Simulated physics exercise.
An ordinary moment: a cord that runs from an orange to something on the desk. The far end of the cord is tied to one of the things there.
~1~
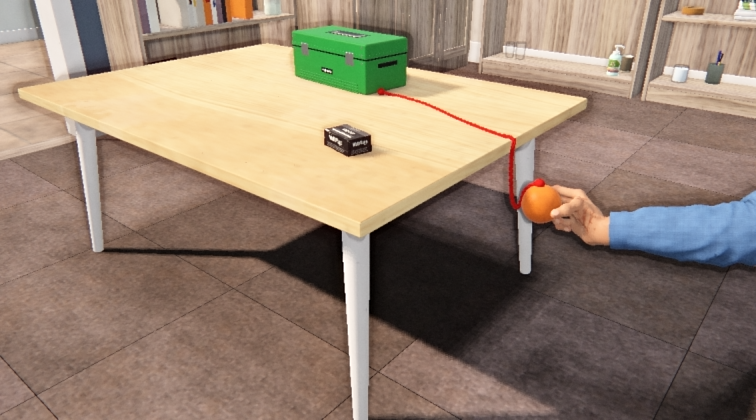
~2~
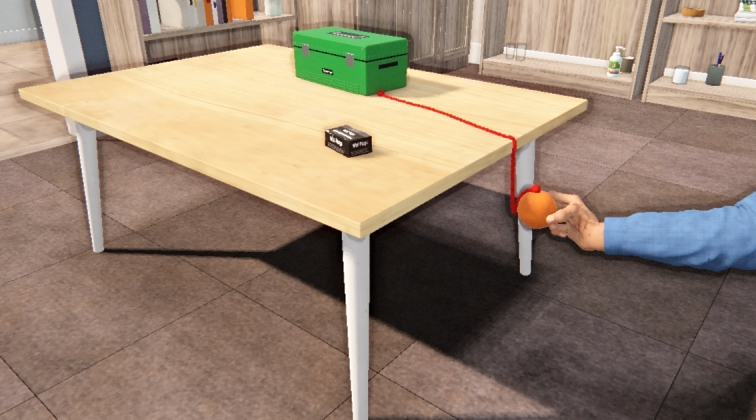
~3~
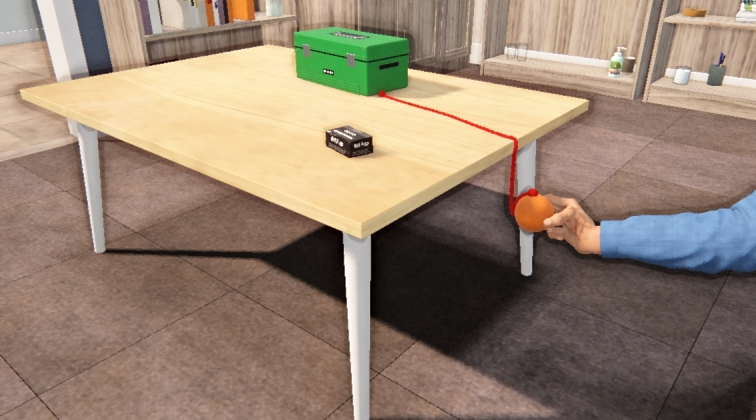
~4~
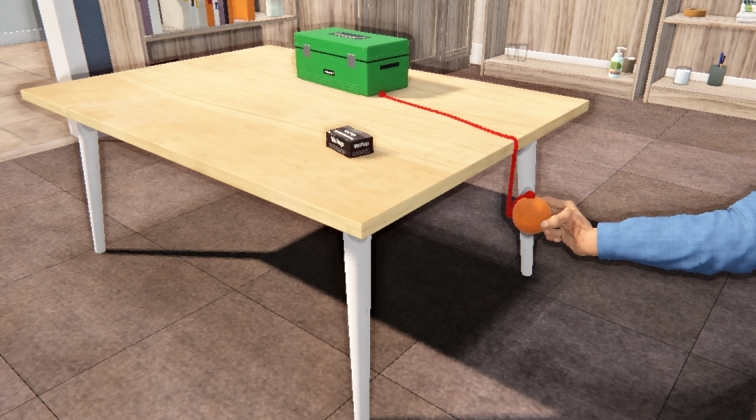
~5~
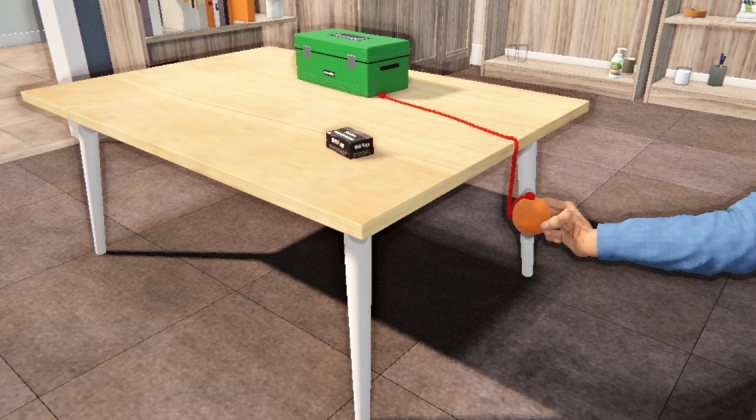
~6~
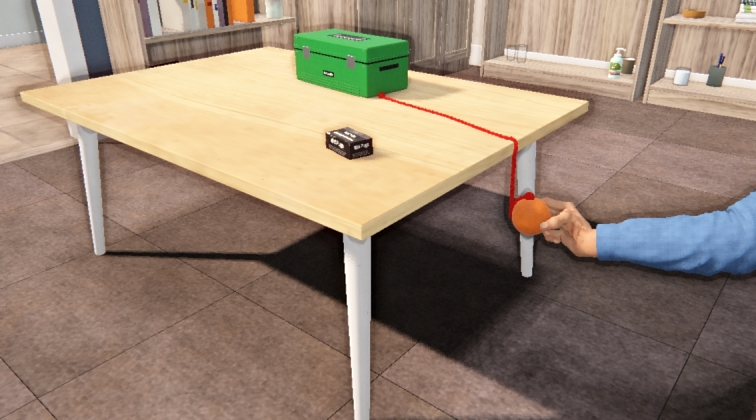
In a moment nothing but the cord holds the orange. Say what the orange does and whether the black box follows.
In the end the orange hangs in the air. The black box remains where it stands.
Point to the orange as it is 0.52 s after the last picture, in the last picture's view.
Near (475, 230).
Then, 0.52 s after the last picture, orange below the edge near (475, 230); toolbox unmoved; box unmoved.
Then, 1.24 s after the last picture, orange below the edge near (517, 267); toolbox unmoved; box unmoved.
Then, 2.02 s after the last picture, orange below the edge near (553, 273); toolbox unmoved; box unmoved.
At rest, orange below the edge near (497, 236); toolbox unmoved; box unmoved. The orange ends up dangling and the black box keeps its place.
